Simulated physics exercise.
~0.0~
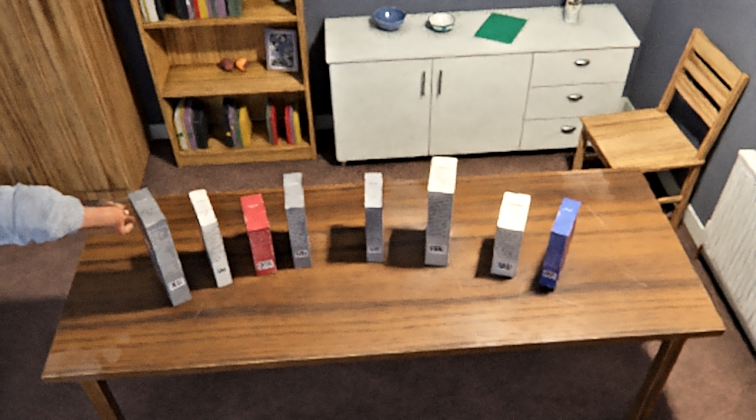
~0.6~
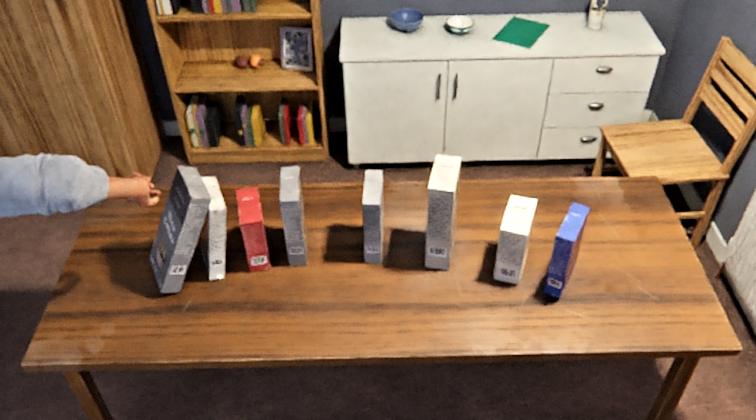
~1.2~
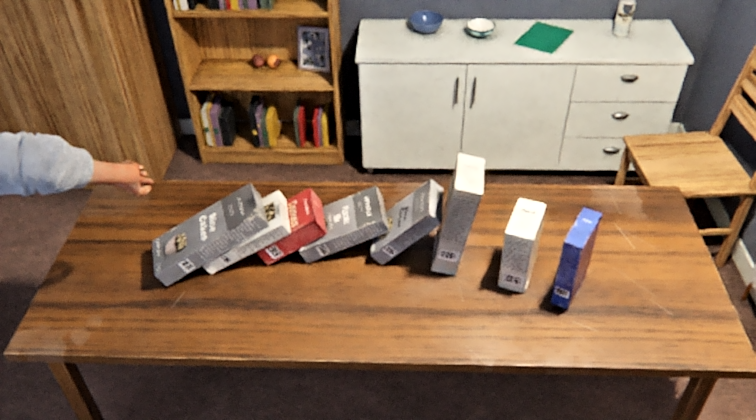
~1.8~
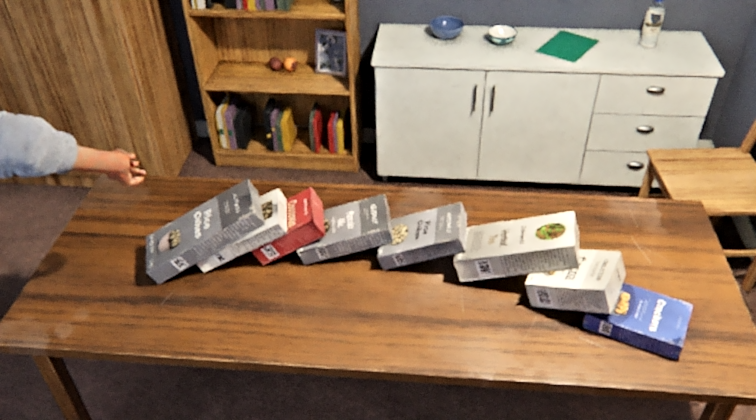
A hand in a pale blue sleeve reaches in from the left toward a curved row of eight upright boxes on a wooden table, seen from above in a room with a bookshelf and a white cabinet behind. Grey and white boxes stand with a red one third from the left and a blue one at the right end. The first grey box tips rightward into its white neighbour. The red box and the greys beyond it topple in turn, while the hand stays back. Finally the tall white box, the shorter white one and the blue one fall, leaving none standing.
